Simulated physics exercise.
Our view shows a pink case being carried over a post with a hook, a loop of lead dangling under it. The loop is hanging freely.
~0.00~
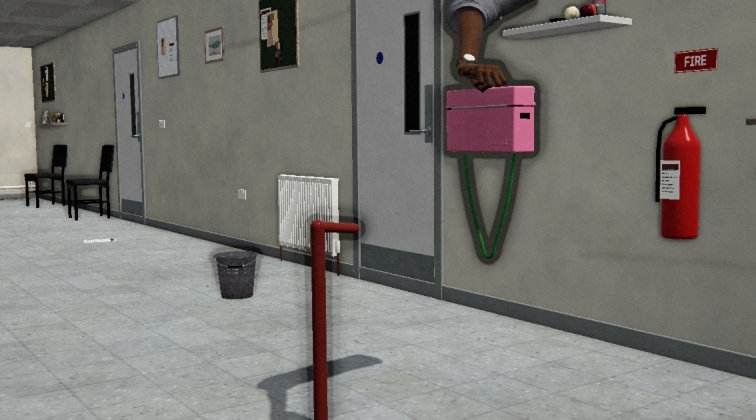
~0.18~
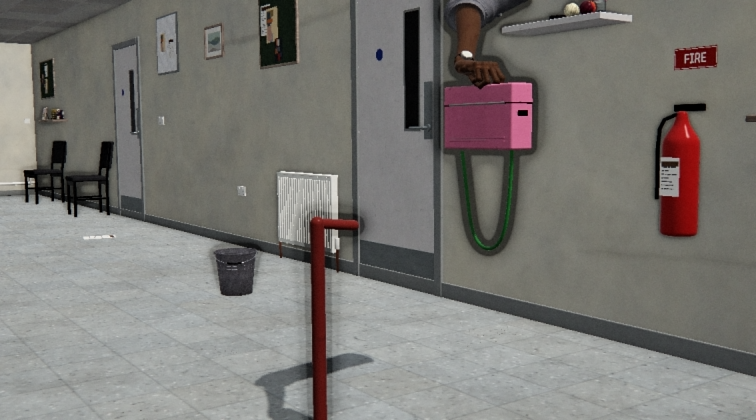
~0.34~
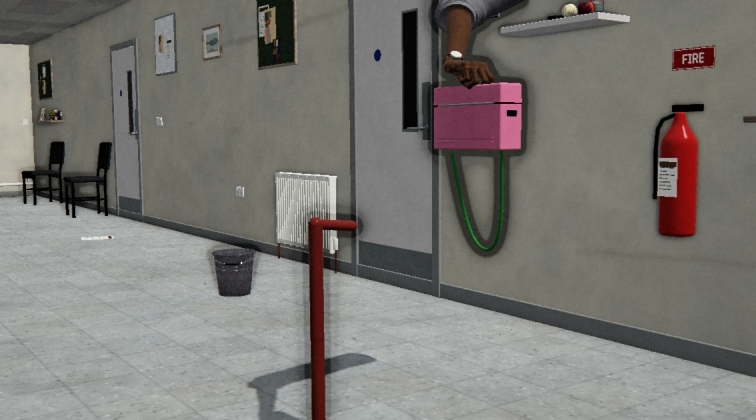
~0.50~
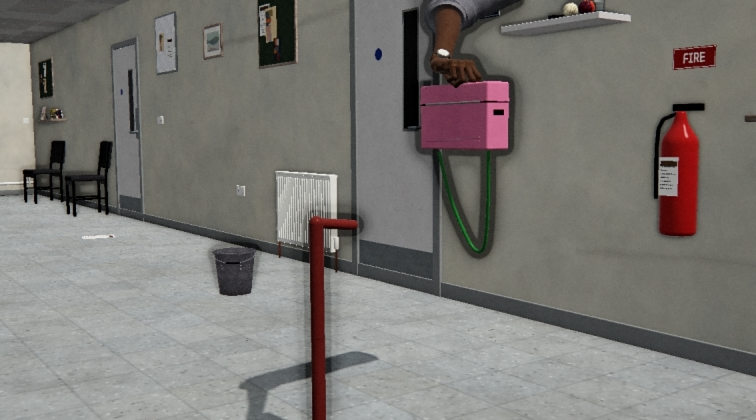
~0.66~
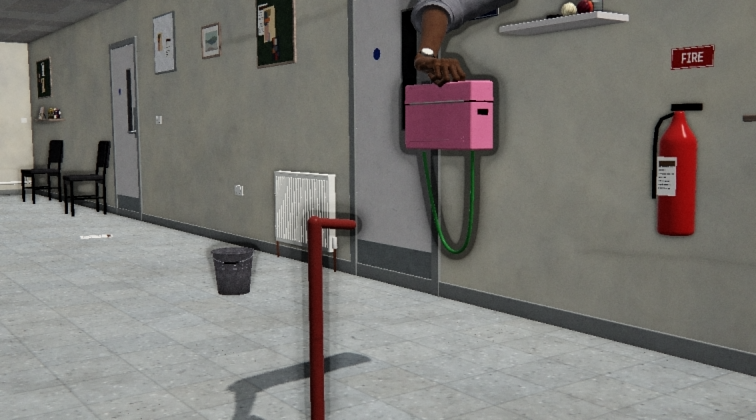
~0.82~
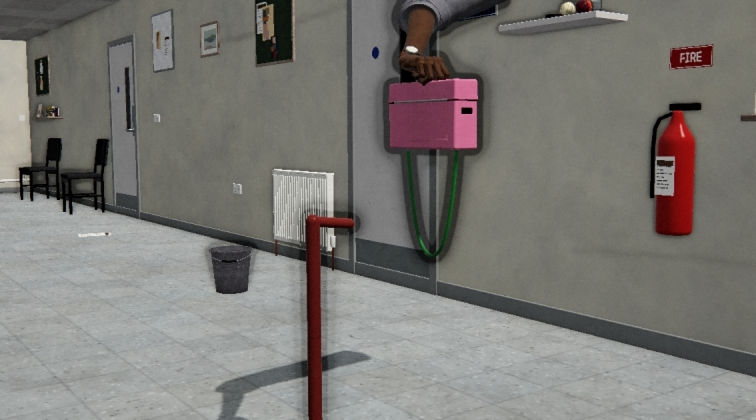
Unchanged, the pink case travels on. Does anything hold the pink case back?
I expect the post will hold onto it.
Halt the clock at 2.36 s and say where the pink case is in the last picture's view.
Around (269, 114).
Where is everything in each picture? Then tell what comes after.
In the first picture, pink case (489, 120); hook tip (354, 229).
In the second picture, pink case (486, 117); bottom of the loop (487, 248).
In the third picture, pink case (476, 118).
In the fourth picture, pink case (463, 117); bottom of the loop (477, 251).
In the fifth picture, pink case (447, 116).
In the sixth picture, pink case (431, 115); bottom of the loop (430, 255); hook tip (349, 224); hook points towards it, loop hangs below the hook.
After 1.62 s, case nearing the post near (353, 114).
After 2.36 s, case past the post near (269, 114).
In the end, case past the post near (229, 113); loop tight round the post, hand stopped. The pink case is jerked back by its loop.
